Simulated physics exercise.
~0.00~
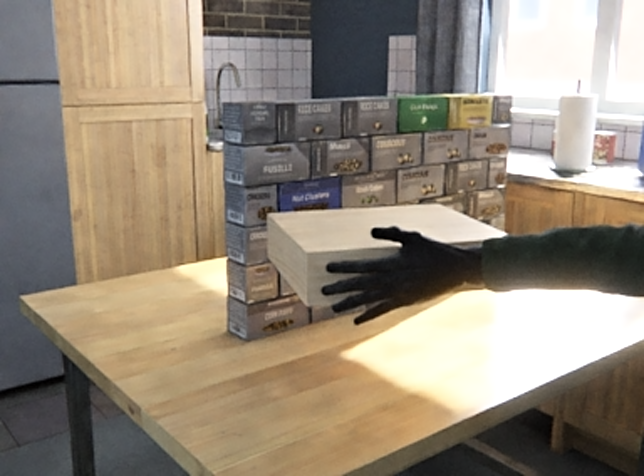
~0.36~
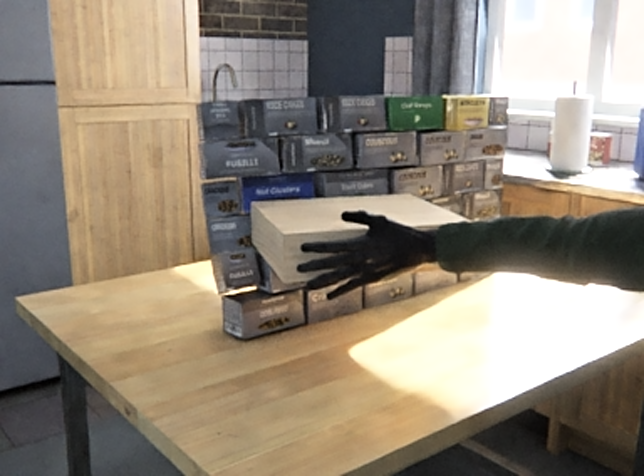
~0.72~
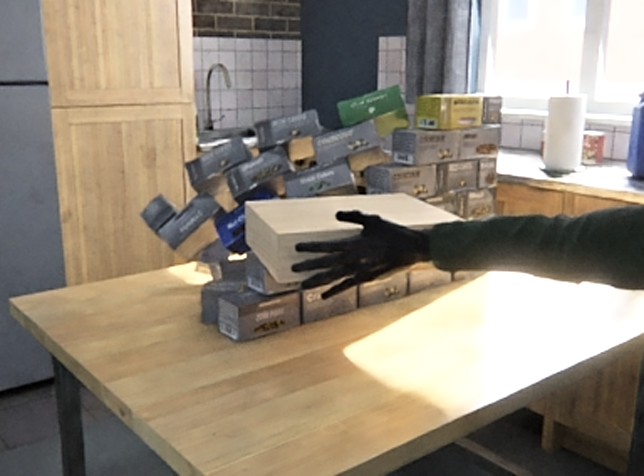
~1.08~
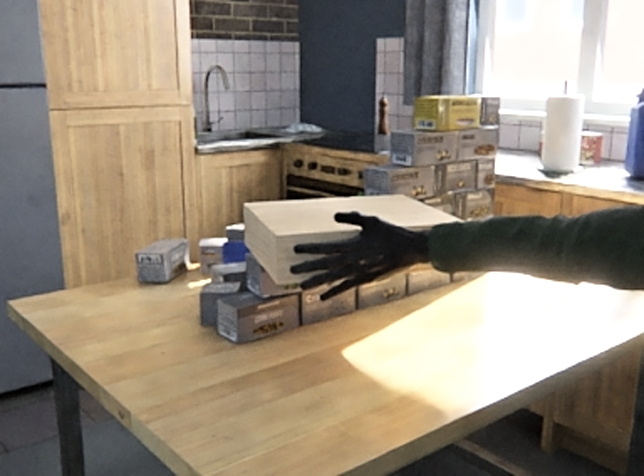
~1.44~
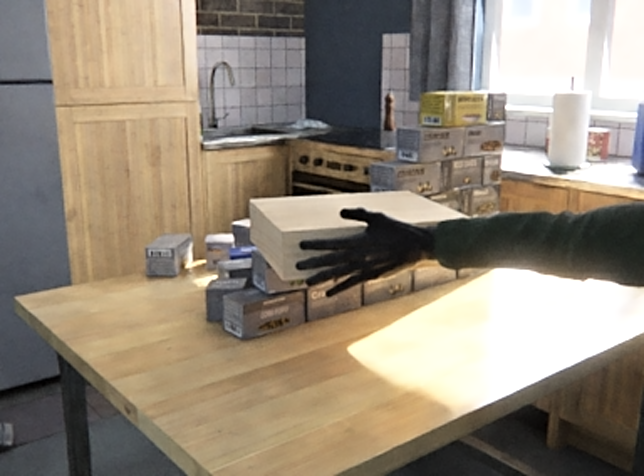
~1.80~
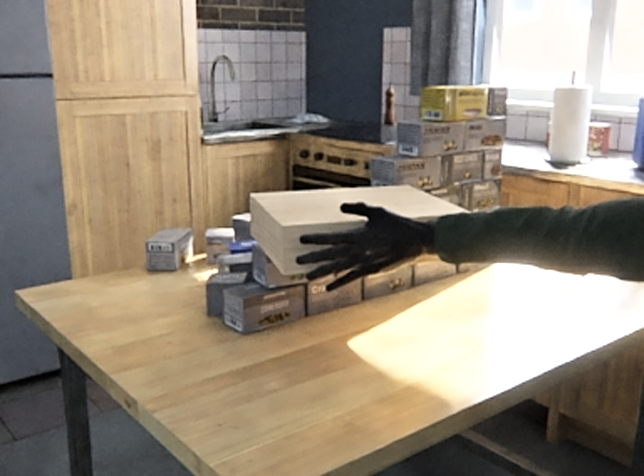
A gloved hand pushes a wooden block into stacked boxes, toppling the wall's left side.
